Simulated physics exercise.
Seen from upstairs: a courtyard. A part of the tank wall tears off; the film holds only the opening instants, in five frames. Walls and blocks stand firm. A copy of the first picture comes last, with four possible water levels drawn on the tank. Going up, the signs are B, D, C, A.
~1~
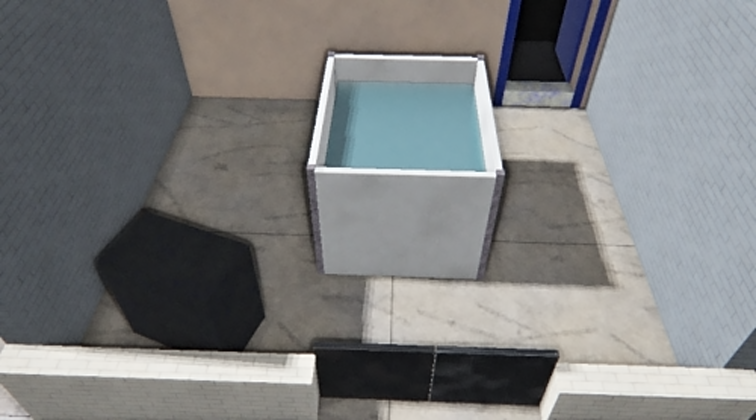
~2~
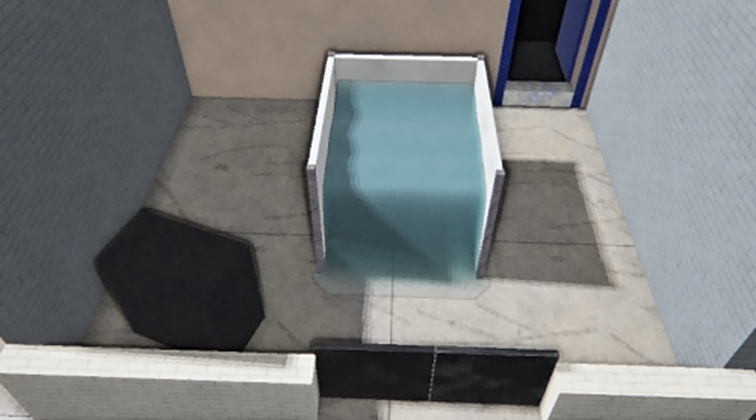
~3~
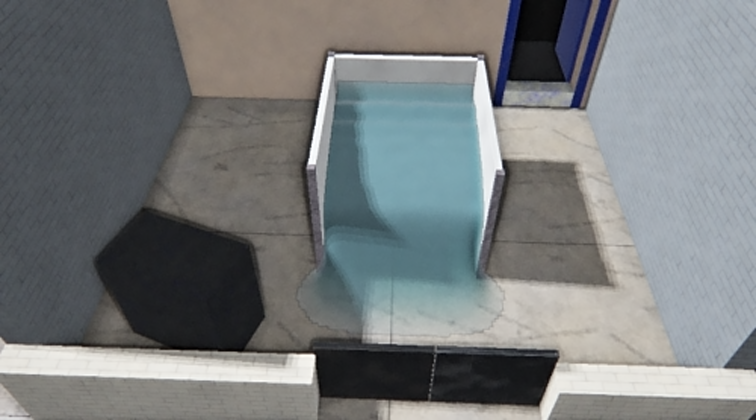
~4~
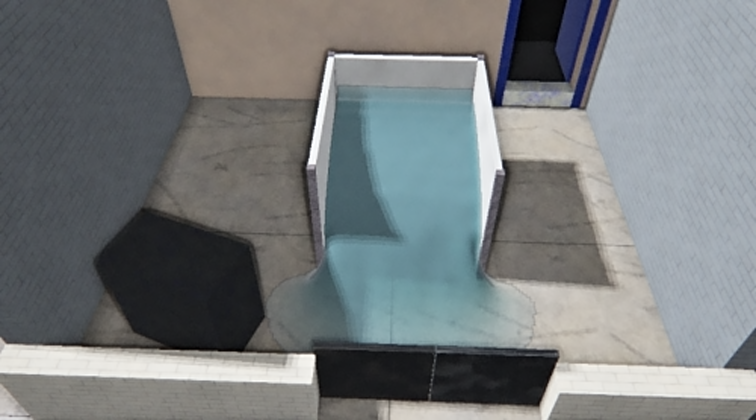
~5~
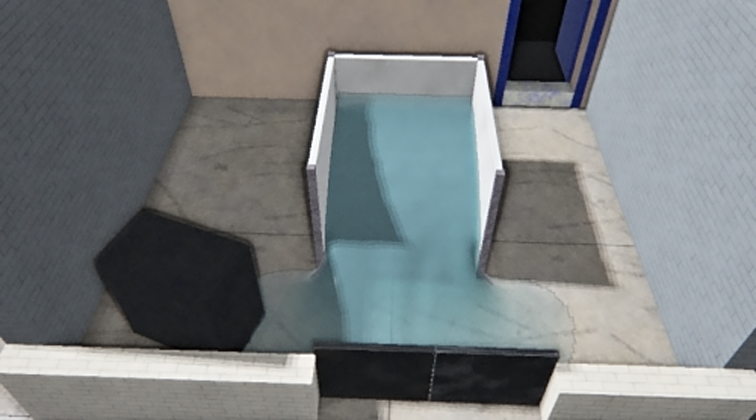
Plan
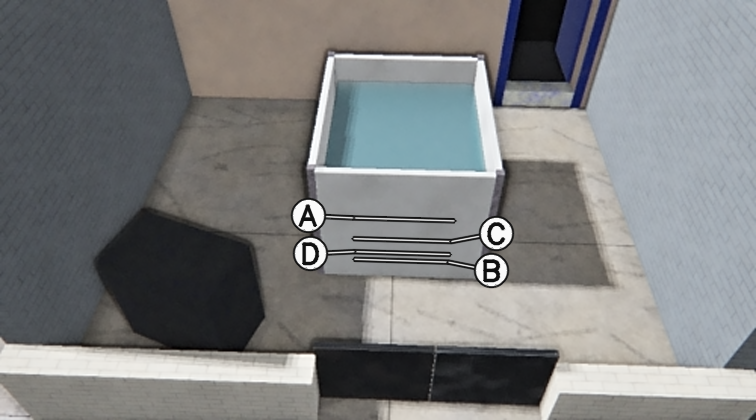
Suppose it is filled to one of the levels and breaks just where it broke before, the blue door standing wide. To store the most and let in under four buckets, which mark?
I would pick level A.
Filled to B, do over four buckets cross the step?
No.
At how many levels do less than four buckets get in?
All of the four.
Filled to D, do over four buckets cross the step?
No, that is safe.
On the marked copy, A at (403, 219); B at (401, 260); C at (402, 240); D at (401, 253); from the bottom up B, D, C, A.
If A is chosen, a splash gets over, under a bucket.
If B is chosen, nothing gets over.
If C is chosen, nothing gets over.
If D is chosen, nothing gets over.
